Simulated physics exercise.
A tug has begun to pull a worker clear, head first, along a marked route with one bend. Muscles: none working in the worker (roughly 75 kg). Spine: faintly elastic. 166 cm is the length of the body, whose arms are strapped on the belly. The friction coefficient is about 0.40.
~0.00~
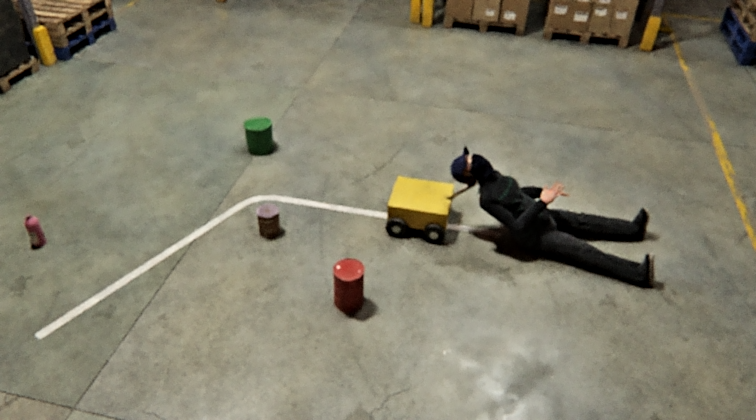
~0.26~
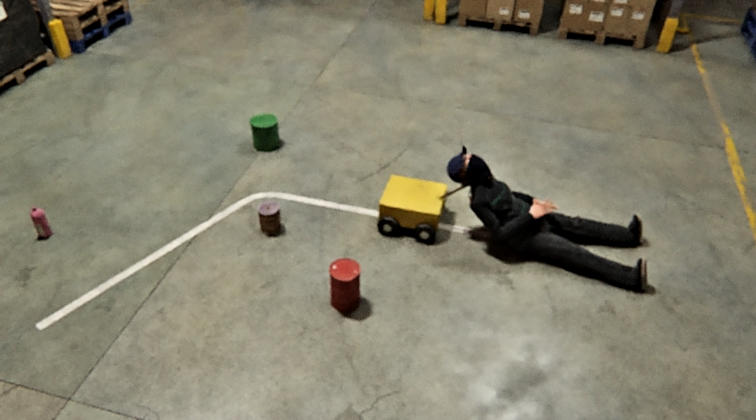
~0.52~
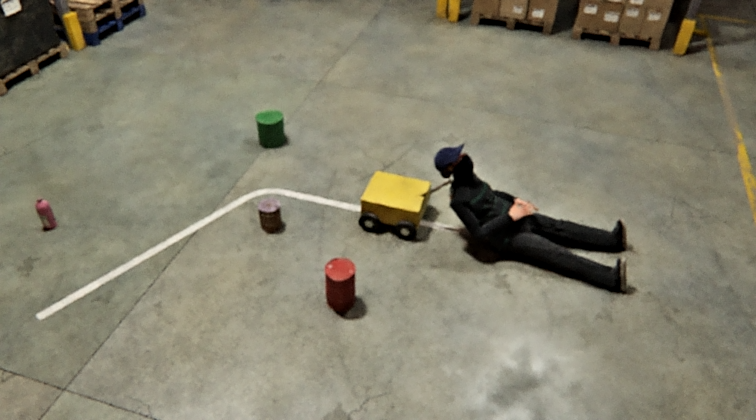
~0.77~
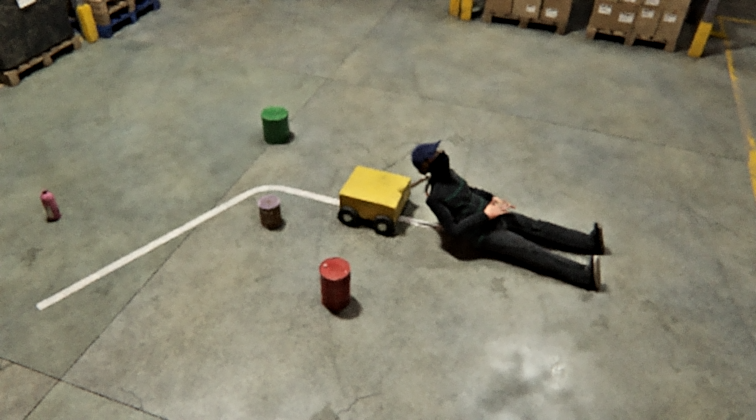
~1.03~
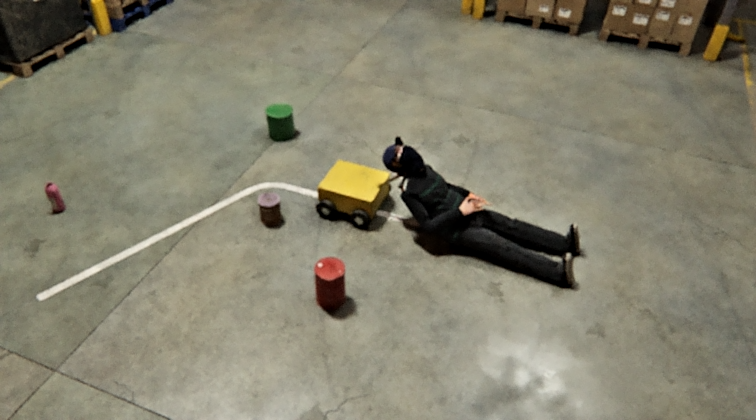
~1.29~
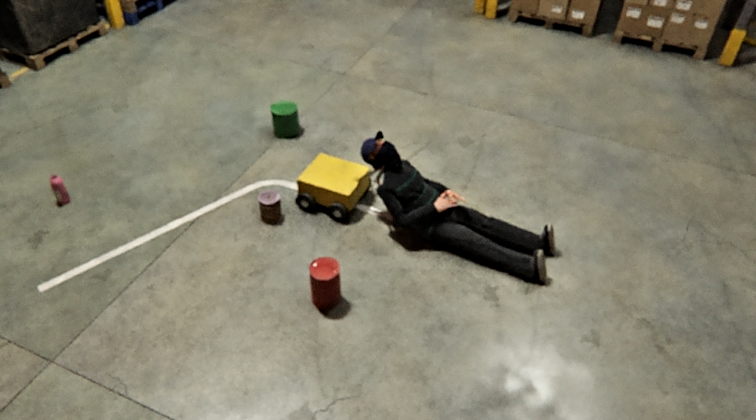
On a concrete warehouse floor, a small yellow wheeled tug begins pulling a person in dark clothes and a cap, who lies back with legs stretched out to the right. It rolls left along the white tape, dragging them head first, and nears the bend beside the small brown can, between the green bucket and red bin.
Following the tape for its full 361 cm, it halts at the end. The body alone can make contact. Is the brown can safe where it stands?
The brown can is shifted.
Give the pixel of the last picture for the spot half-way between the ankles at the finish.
Estimate: About (198, 218).
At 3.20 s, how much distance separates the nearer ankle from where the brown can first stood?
The gap is about 80 cm.
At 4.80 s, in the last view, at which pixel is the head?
Somewhere about (63, 207) in the last picture.
After 2.40 s the brown can is where it stood, near (270, 207) in the last picture's view; the nearer ankle is 123 cm from that spot.
After 3.20 s the brown can is 5 cm from where it stood, near (266, 210) in the last picture's view; the nearer ankle is 82 cm from that spot.
After 4.00 s the brown can is 10 cm from where it stood, near (260, 213) in the last picture's view; the green bucket where it stood; the nearer ankle is 43 cm from that spot.
After 4.80 s the brown can is 15 cm from where it stood, near (255, 217) in the last picture's view; the green bucket where it stood; the nearer ankle is 9 cm from that spot.
By 5.7 s, brown can gets knocked; red bin stays put; pink bottle stays put; green bucket stays put.
